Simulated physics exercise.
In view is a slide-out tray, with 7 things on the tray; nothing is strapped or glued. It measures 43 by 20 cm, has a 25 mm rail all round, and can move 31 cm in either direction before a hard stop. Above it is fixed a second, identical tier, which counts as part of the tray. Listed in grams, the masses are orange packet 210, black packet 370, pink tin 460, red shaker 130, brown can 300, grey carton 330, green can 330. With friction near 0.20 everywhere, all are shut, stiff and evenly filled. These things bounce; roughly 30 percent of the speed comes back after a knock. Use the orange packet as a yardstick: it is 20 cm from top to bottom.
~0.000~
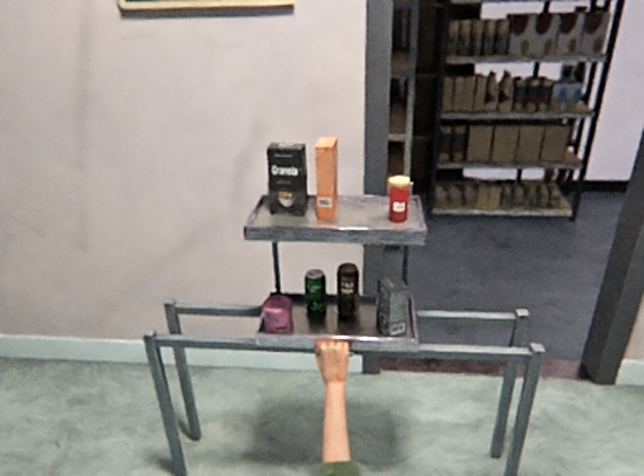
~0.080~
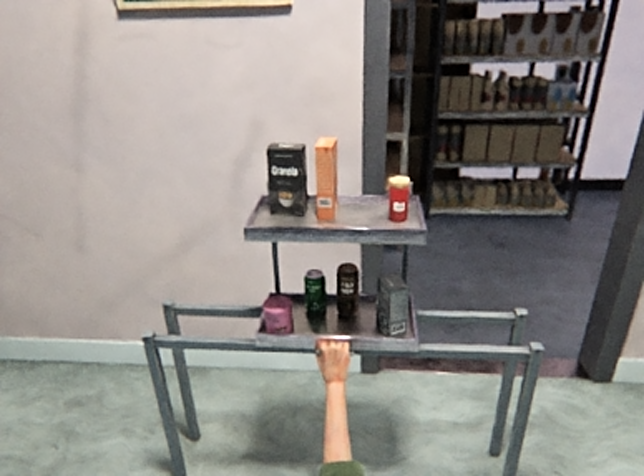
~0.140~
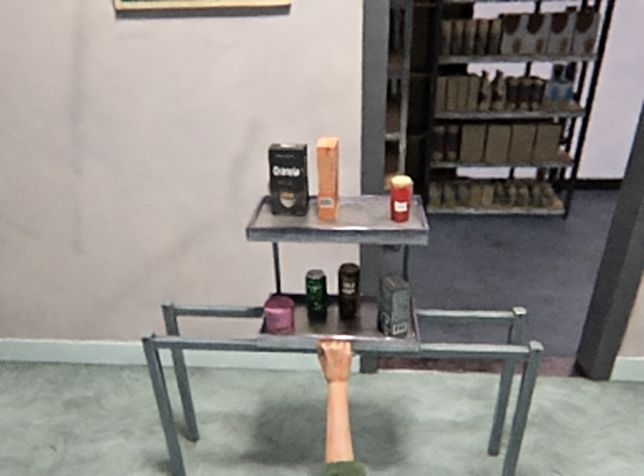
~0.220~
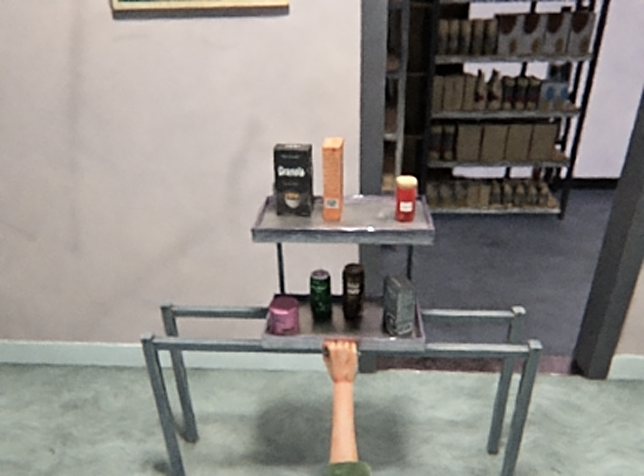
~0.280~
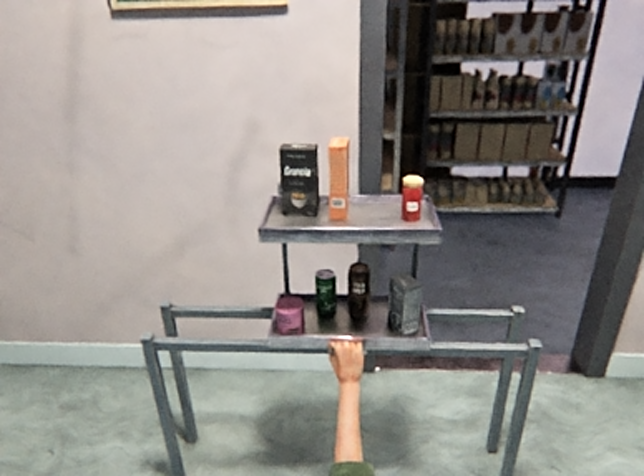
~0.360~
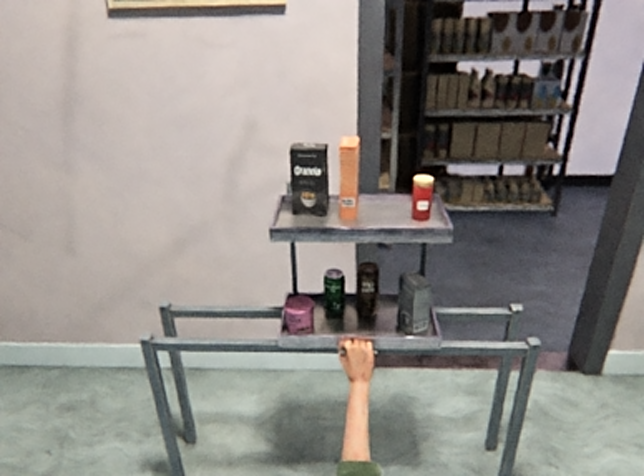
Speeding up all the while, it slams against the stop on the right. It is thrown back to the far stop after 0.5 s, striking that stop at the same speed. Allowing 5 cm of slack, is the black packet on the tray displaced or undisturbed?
No real change.
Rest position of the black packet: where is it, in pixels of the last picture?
Rest point: Near (171, 181).
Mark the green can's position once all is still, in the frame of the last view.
End point: Approx. (196, 290).
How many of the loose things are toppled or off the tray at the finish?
2.
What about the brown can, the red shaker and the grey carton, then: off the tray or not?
Observed: Brown can remains in bounds; red shaker exits its support; grey carton exits its support.
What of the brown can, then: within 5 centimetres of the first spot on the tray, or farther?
As for the brown can, it gets displaced.
After 1.36 s, tray 31 cm right; red shaker and grey carton now off the tray; black packet moved 18 cm near (471, 179); orange packet moved 18 cm.
After 2.36 s, tray 6 cm left; black packet moved 18 cm near (331, 180); orange packet moved 18 cm; pink tin moved 18 cm.
In the end (3.5 s), off the tray, red shaker and grey carton; not toppled but over 5 cm from the start, brown can; the other 4 under 5 cm from the start. At the end, from the last picture's camera, black packet near (171, 181).
